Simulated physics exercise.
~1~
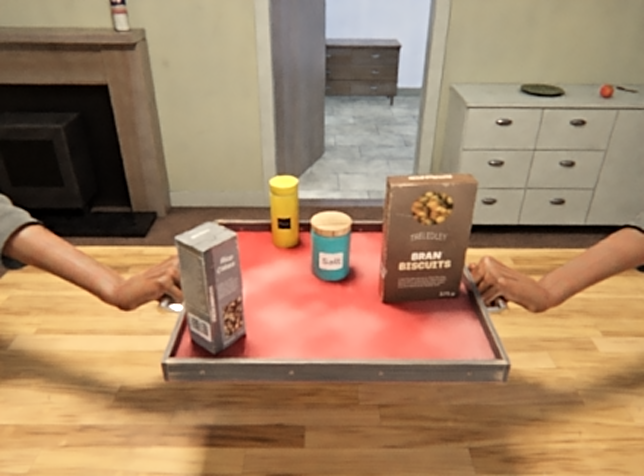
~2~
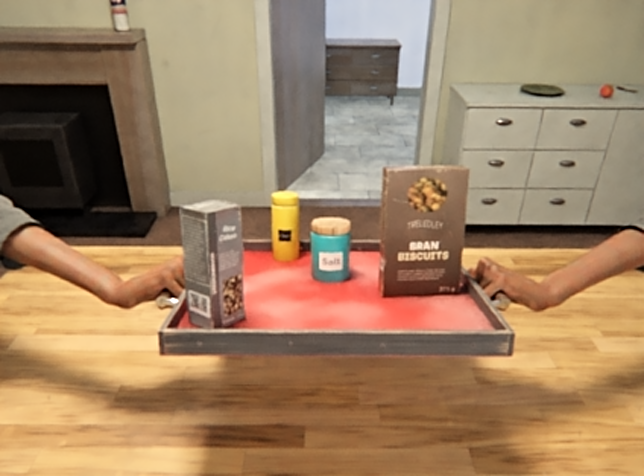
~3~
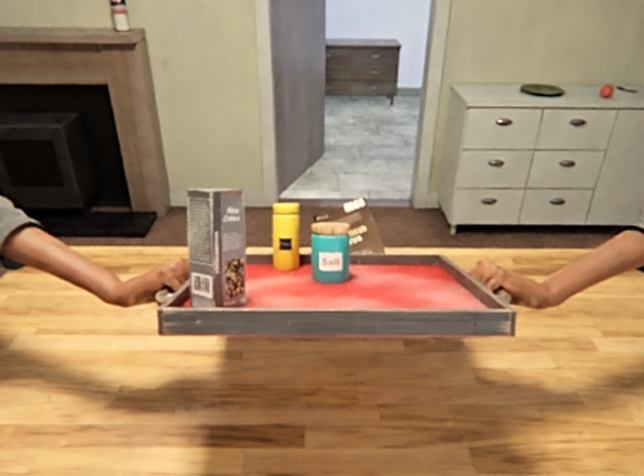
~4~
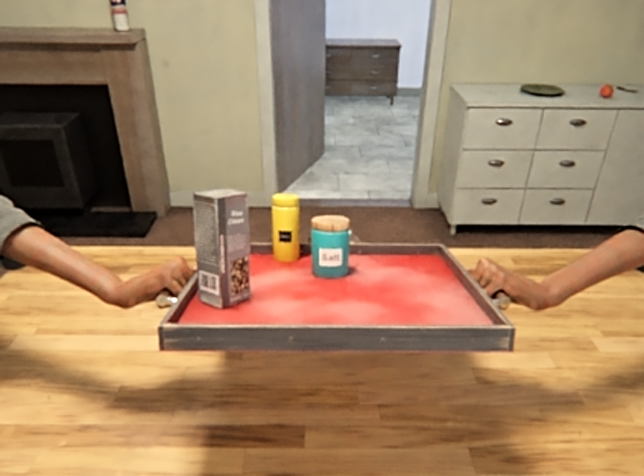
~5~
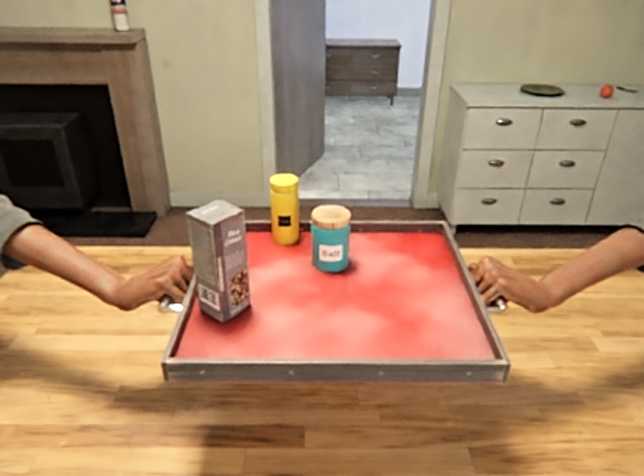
In a room with a fireplace and a pale chest of drawers, two hands tipped a red tray away over a wooden table, the brown biscuit box toppled off the far side, and the tray levelled with the grey carton, yellow shaker and turquoise jar still standing.
